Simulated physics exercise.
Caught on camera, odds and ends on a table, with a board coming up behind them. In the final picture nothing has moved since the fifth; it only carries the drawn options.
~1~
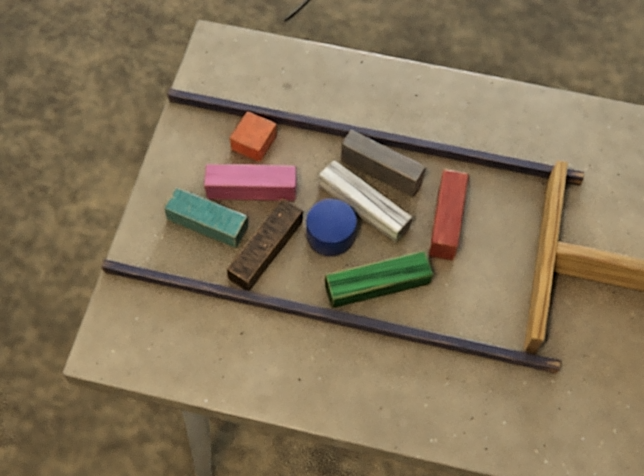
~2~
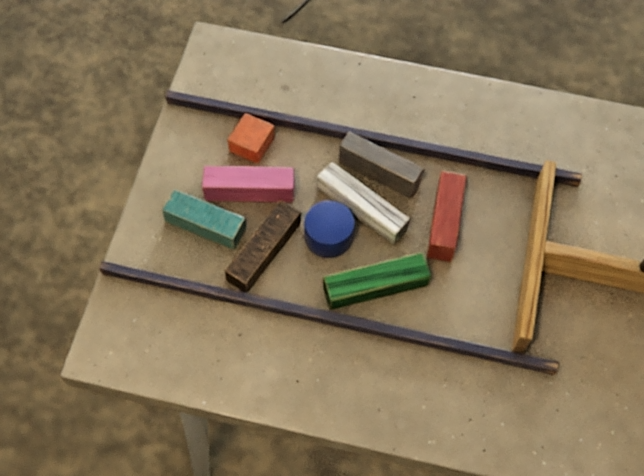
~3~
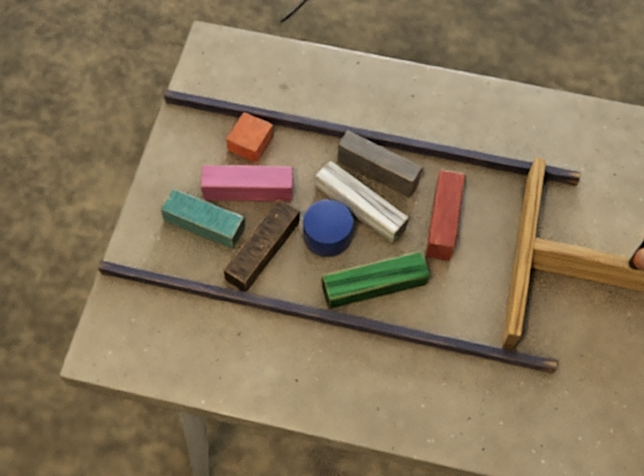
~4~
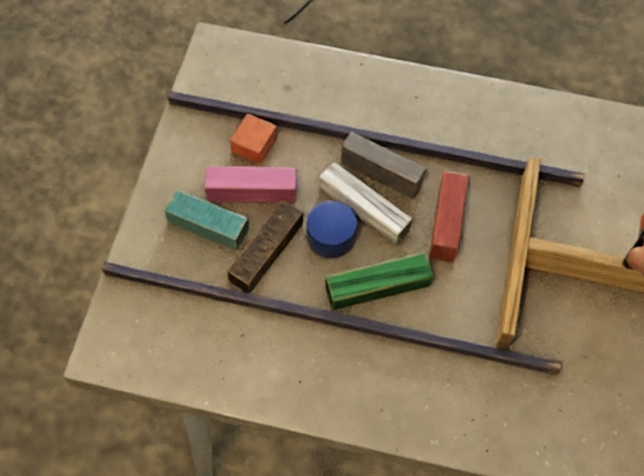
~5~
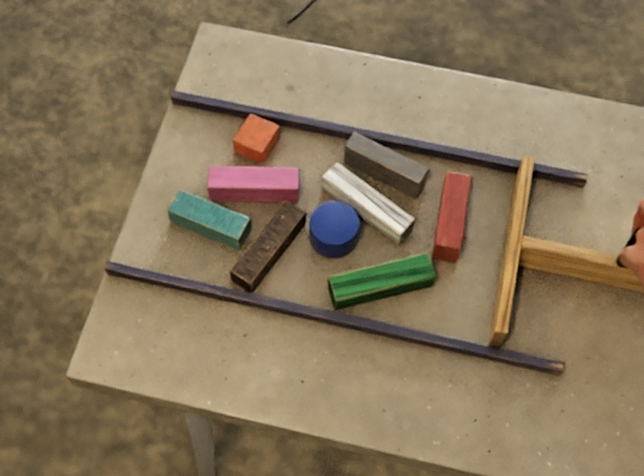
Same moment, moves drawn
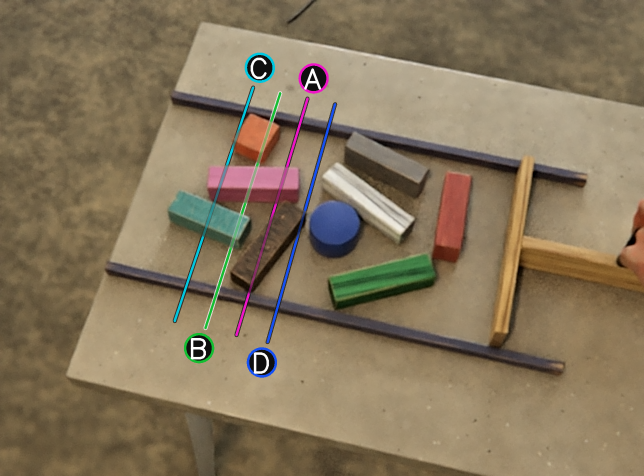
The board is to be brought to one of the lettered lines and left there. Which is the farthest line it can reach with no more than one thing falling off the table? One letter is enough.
It should halt at A.
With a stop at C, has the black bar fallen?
Yes.
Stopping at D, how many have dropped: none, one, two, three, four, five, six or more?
By then, none.
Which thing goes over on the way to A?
The turquoise bar goes over.
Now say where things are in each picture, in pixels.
The first picture shows black bar (266, 244); blue tin (331, 228); white stick (365, 201).
The second picture shows board (540, 245); grey bar (380, 165).
The third picture shows board (528, 242); red bar (445, 215).
The fourth picture shows board (523, 241); pink stick (251, 185).
The fifth picture shows board (516, 240); black bar (269, 246); blue tin (334, 230); white stick (368, 203).
On the marked copy, A at (274, 209); B at (245, 203); C at (217, 197); D at (304, 215).
With A. Early on, board (429, 221); grey bar (365, 161); green stick (357, 279).
Further on, board (341, 203); turquoise bar (177, 210); orange block (227, 132).
At the end, board (278, 190); turquoise bar over the edge; orange block (172, 119); one fallen.
As for the rest, B drops three; C drops four; D is within the limit but short.
